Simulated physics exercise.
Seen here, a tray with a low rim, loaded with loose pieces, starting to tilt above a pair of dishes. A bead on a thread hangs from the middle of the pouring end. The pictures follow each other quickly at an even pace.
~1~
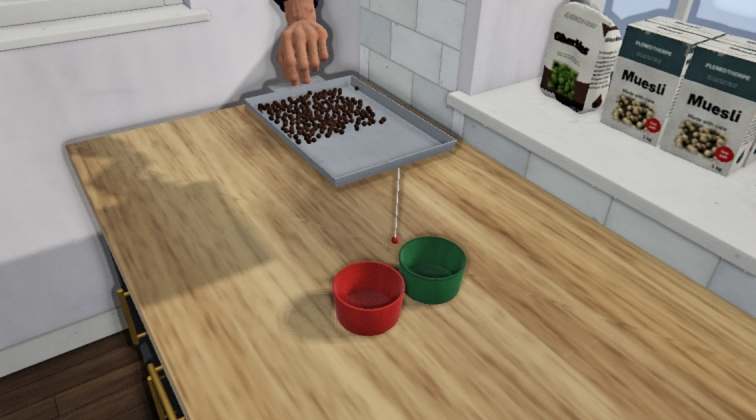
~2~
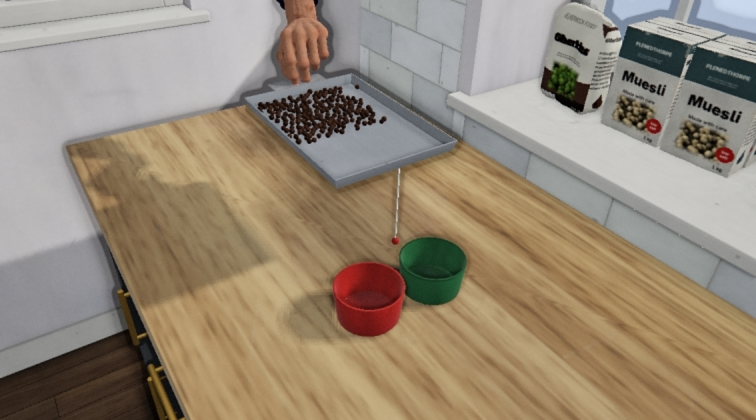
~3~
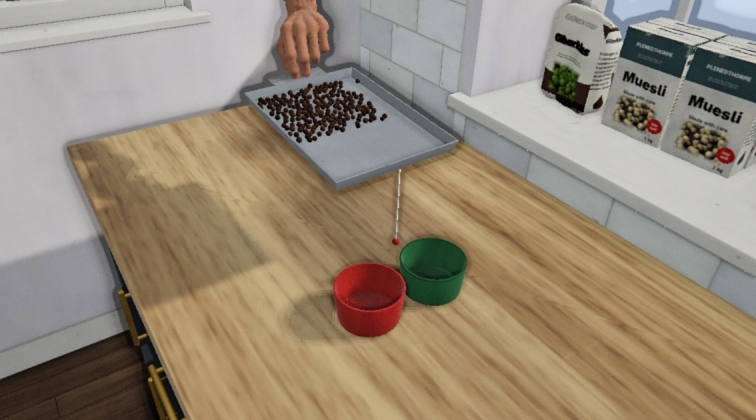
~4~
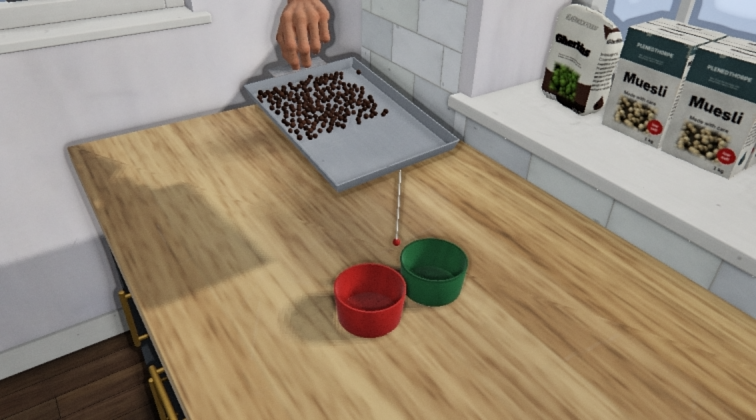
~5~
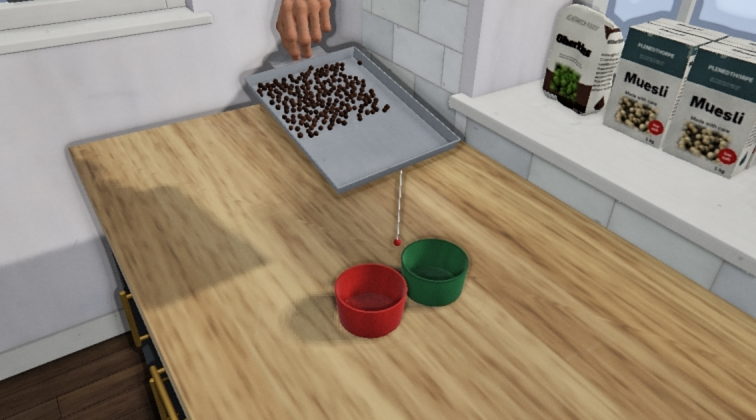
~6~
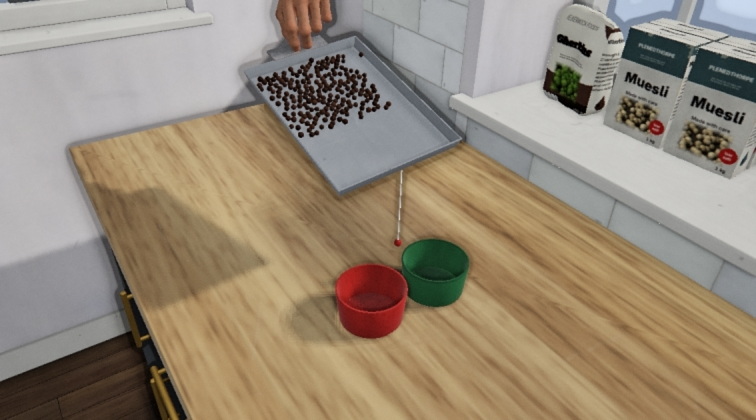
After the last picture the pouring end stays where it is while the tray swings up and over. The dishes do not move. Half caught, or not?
They take the larger part between them.
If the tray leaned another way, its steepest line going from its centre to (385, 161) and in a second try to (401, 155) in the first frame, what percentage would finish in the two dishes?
About 80 and 60 per cent.
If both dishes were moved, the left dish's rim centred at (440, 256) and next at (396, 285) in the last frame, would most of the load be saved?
The first try: The smaller part. The second: Under half.
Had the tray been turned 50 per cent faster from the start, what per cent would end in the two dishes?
Close to 50 per cent.
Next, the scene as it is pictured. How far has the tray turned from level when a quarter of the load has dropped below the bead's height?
At some 60 degrees.
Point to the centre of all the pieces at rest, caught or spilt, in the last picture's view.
Close to (366, 314).
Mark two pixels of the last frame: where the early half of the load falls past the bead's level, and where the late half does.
At about (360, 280), then at (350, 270).
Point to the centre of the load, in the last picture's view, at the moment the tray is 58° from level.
Near (354, 195).
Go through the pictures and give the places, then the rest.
Corners of the pouring end near (337, 176) and (452, 140), level; middle of the load near (316, 112), allspice berries; left dish near (388, 318); right dish near (453, 287); bead on its thread near (395, 240), in the first frame.
Corners of the pouring end near (337, 177) and (453, 140), level; middle of the load near (317, 112), in the second frame.
Corners of the pouring end near (338, 179) and (453, 140), tipped barely, lowest at the left corner; middle of the load near (317, 108), in the third frame.
Corners of the pouring end near (338, 182) and (454, 139), tipped a little, lowest at the left corner; middle of the load near (317, 102), in the fourth frame.
Corners of the pouring end near (339, 185) and (456, 138), tipped a little, lowest at the left corner; middle of the load near (318, 96), in the fifth frame.
Corners of the pouring end near (340, 187) and (457, 138), tipped clearly, lowest at the left corner; middle of the load near (319, 91), a little on the move; left dish near (391, 321); right dish near (455, 290), in the sixth frame.
Shortly afterwards, tray tipped steeply; near two thirds on the tray; near a quarter in the left dish; only a few in the right dish; a little outside both; a little in the air.
Next, tray tipped right over; a little on the tray; near half in the left dish; only a few in the right dish; near a quarter outside both; near a quarter in the air.
Some moments later, tray tipped past a quarter turn; the bulk in the left dish; only a few in the right dish; near a quarter outside both.
In the end, tray tipped past a quarter turn; the bulk in the left dish; only a few in the right dish; near a quarter outside both.
